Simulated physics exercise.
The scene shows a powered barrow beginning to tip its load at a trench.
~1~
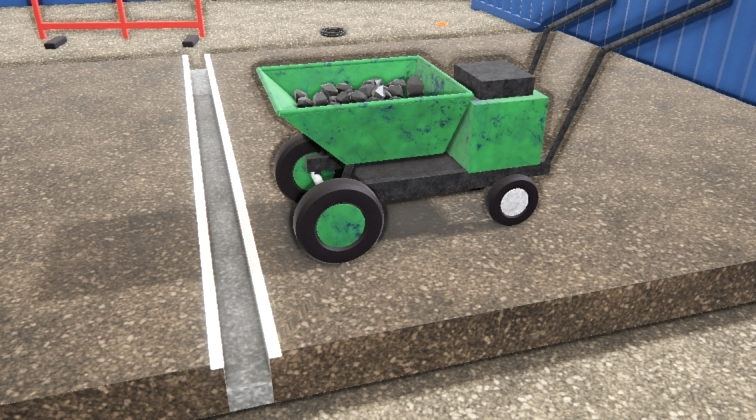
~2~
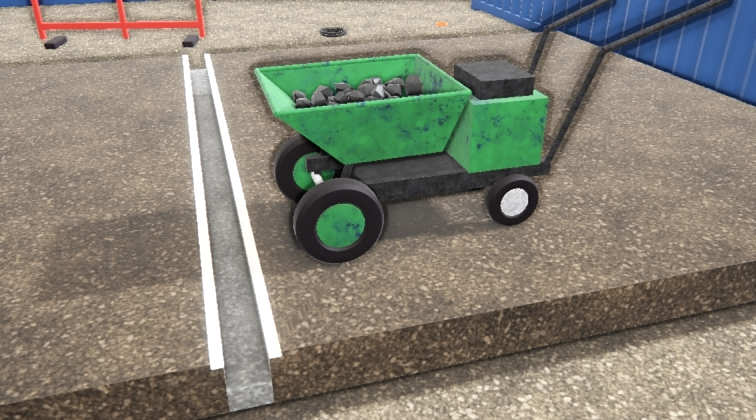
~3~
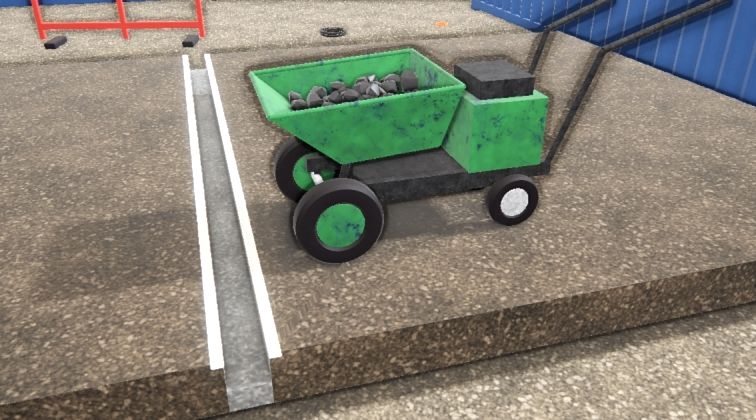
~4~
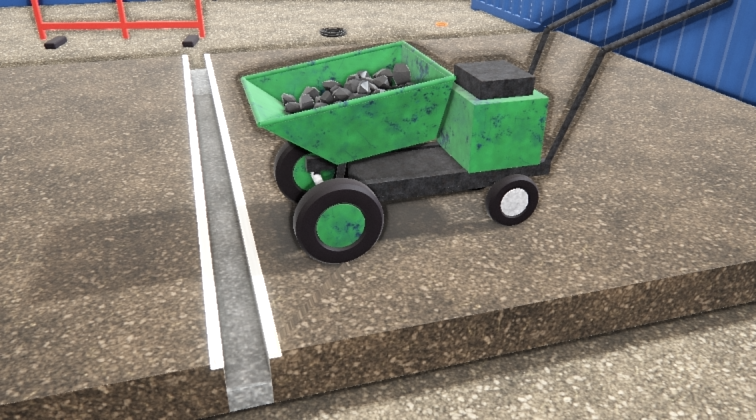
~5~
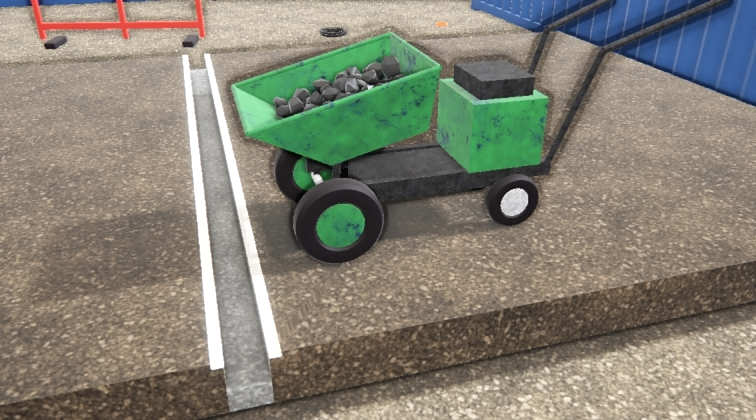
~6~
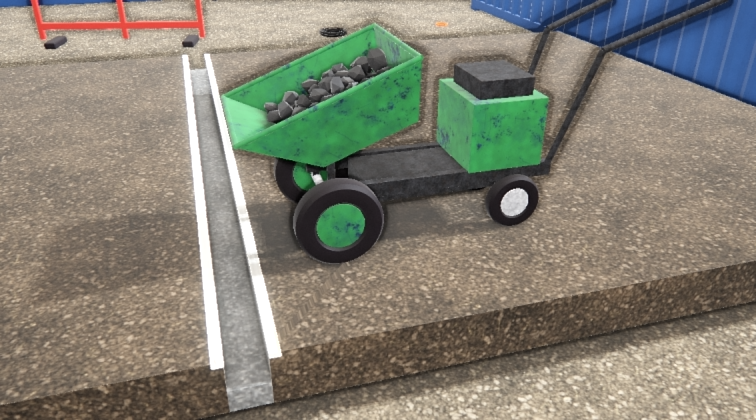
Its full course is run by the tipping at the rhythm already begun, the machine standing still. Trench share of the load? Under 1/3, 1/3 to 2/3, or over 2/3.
Under 1/3.
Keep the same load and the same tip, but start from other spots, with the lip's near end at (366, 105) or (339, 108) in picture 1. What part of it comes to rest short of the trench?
The first spot gives roughly 20 %; the second gives roughly 10 %.
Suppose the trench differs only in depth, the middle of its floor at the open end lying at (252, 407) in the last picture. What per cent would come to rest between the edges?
About 0 per cent.
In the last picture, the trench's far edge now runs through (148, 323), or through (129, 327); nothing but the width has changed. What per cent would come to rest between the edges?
In order: Some 90 per cent, then some 100 per cent.
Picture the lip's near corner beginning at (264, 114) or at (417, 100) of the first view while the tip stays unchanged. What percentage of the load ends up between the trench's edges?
Roughly 0 per cent, and 30 per cent.
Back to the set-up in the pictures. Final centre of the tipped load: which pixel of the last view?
The centre comes to rest close to (148, 252).
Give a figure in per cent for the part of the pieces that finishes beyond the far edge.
That share is about 85 percent.
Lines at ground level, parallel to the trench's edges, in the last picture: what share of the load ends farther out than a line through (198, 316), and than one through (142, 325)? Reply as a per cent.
Around 80 percent for the first and 40 percent for the second.
Shortly afterwards, skip tipped steeply; the whole lot in the skip.
Next, skip tipped right over; near two thirds in the skip; near a third beyond it; only a few falling.
Some moments later, skip tipped right over; a little in the skip; the bulk beyond it.
In the end, skip tipped right over; a little in the skip; none at all in or heaped over the trench; the bulk beyond it.
